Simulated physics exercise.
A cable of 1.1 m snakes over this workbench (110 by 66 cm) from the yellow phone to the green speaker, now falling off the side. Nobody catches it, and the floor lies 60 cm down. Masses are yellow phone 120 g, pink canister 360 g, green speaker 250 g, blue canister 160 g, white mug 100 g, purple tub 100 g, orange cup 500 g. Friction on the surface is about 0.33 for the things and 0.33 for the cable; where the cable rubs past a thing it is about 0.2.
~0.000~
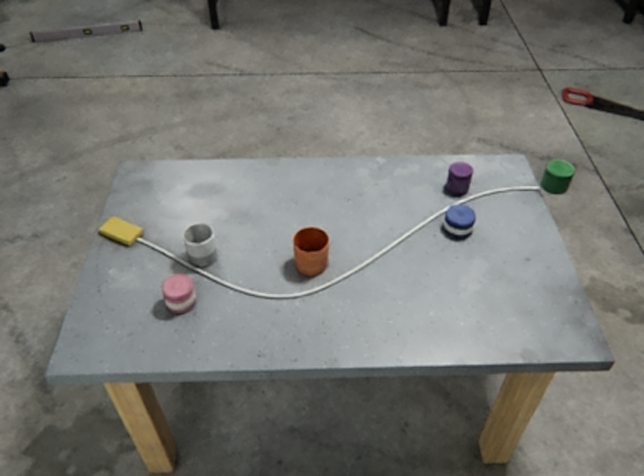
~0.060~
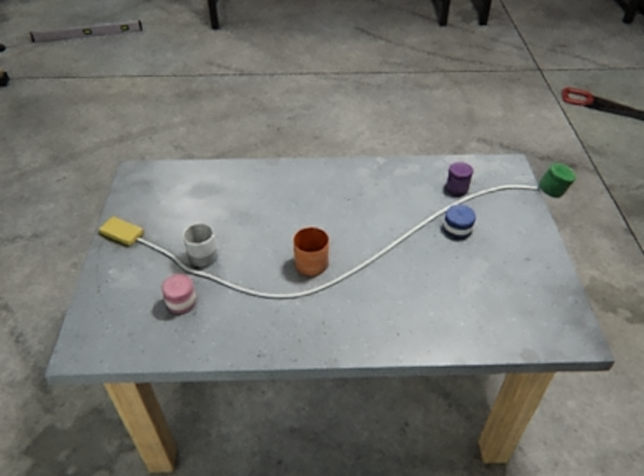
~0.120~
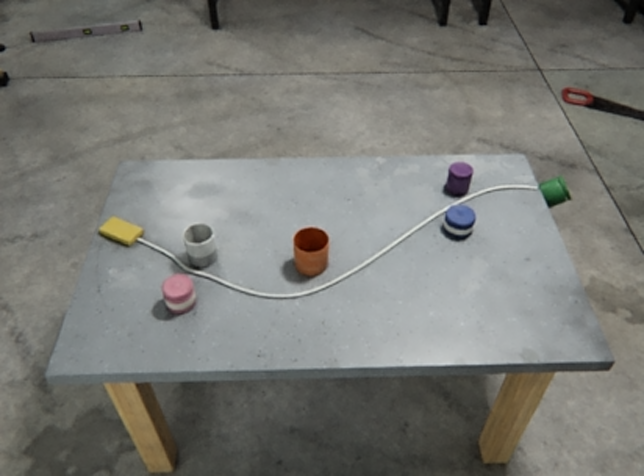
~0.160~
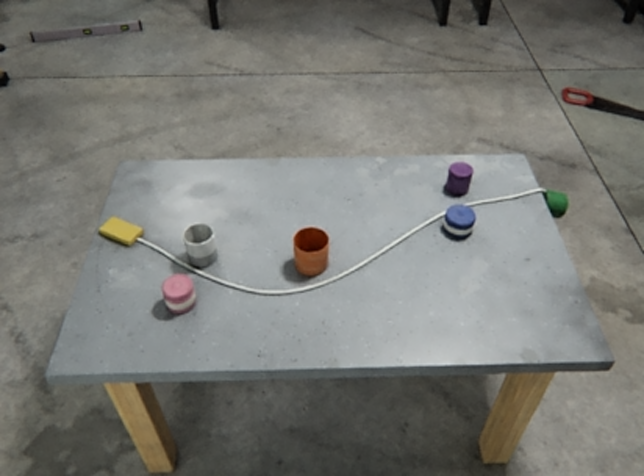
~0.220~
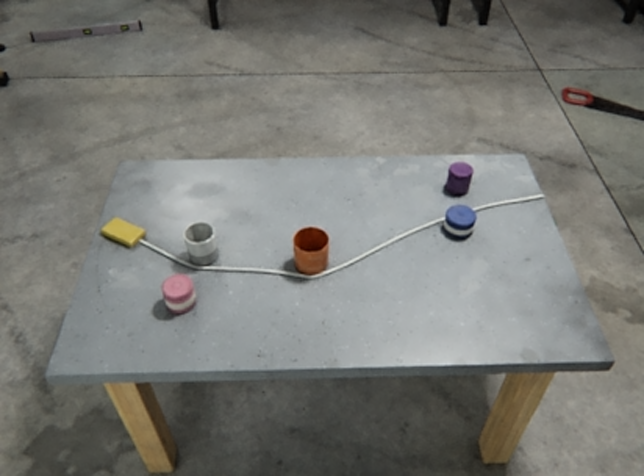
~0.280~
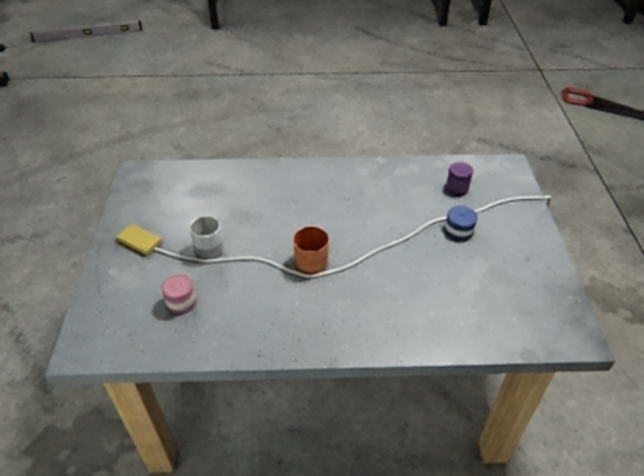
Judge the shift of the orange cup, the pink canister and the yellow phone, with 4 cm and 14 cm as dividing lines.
Result: Orange cup hardly moves, pink canister stays in the low band, yellow phone ends far away.
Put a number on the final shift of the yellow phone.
Yellow phone 50 cm.
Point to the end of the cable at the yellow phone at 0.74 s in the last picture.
At about (304, 277).
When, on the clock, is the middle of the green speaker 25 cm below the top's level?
About: 0.44 s.
At 0.5 s, the cable's tail end at (223, 265); yellow phone 22 cm off its start, green speaker over the edge, white mug 4 cm off its start.
At 0.7 s, the cable's tail end at (304, 277); yellow phone 41 cm off its start, green speaker over the edge, white mug 4 cm off its start.
At 1.0 s, the cable's tail end at (325, 282); yellow phone 48 cm off its start at (309, 292), orange cup 1 cm off its start at (314, 237), green speaker over the edge.
At 1.2 s, the cable's tail end at (325, 282); yellow phone 48 cm off its start, orange cup 1 cm off its start, green speaker over the edge.
At 2.4 s, the cable's tail end at (325, 282); yellow phone 48 cm off its start at (309, 292), orange cup 1 cm off its start at (314, 237), pink canister 0 cm off its start at (177, 285), green speaker over the edge.
